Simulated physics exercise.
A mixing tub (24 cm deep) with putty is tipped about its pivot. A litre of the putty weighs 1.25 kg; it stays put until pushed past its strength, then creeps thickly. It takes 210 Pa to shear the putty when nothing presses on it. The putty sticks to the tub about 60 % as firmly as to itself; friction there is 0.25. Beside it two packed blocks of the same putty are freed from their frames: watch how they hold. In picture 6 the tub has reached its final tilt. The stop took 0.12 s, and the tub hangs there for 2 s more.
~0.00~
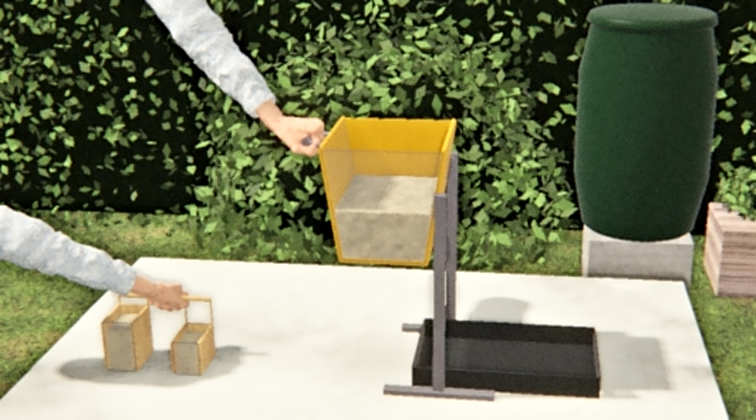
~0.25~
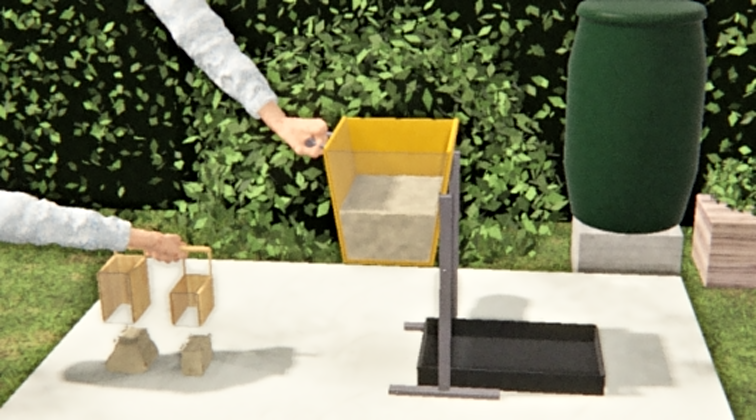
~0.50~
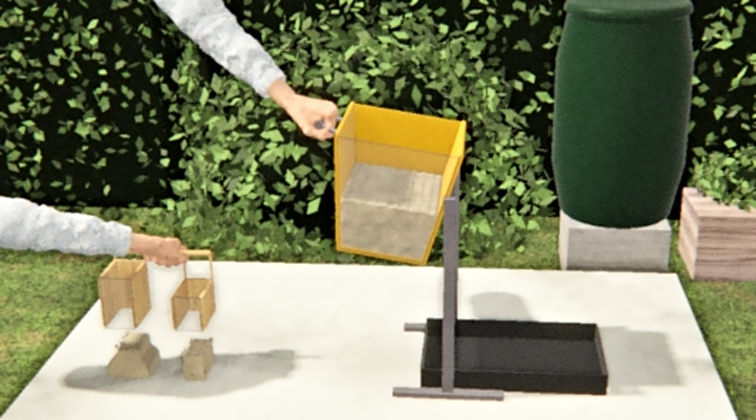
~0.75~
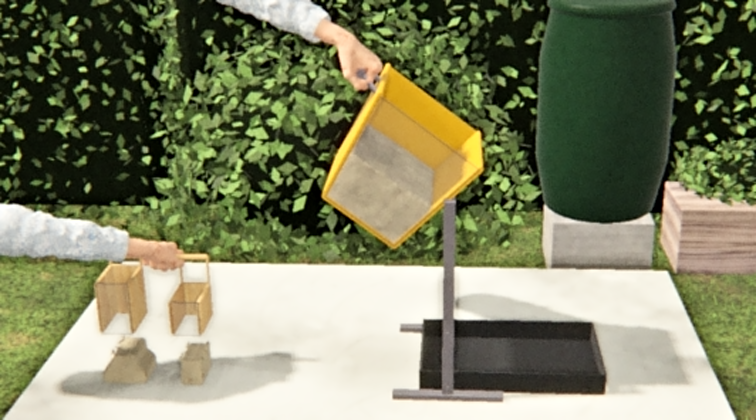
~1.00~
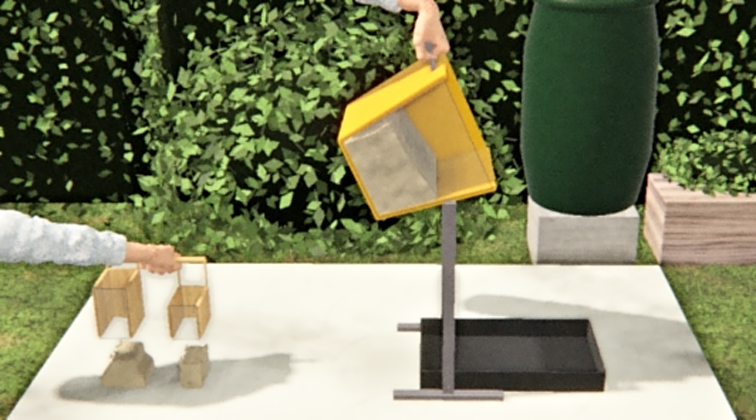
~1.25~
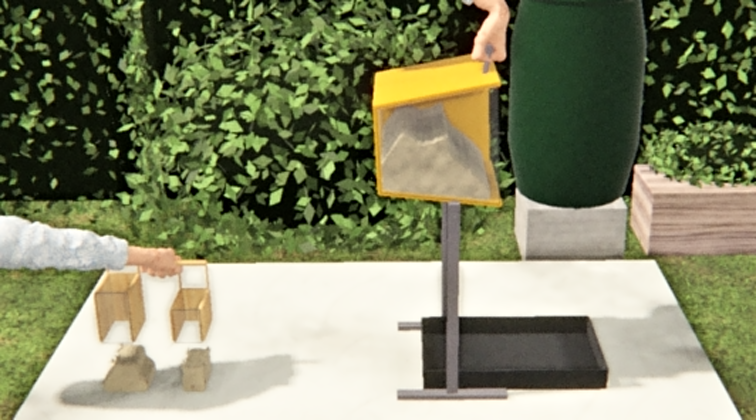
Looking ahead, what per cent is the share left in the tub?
Expect roughly 62 %.
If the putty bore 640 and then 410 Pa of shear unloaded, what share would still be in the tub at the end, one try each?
In that order: 100 %, 100 %.
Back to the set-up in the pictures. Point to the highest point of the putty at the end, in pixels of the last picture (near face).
At about (408, 169).
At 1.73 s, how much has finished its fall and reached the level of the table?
About 7 %.
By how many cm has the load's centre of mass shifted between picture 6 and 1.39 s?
About 5 cm.
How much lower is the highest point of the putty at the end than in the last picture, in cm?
Some 7 cm.
After 1.39 s, the tub is at 88 degrees and holds 92 %.
After 1.56 s, the tub is at 88 degrees and holds 72 %.
After 1.73 s, the tub is at 88 degrees and holds 62 %.
After 1.90 s, the tub is at 88 degrees and holds 62 %.
After 3.25 s, the tub is at 88 degrees and holds 62 %.
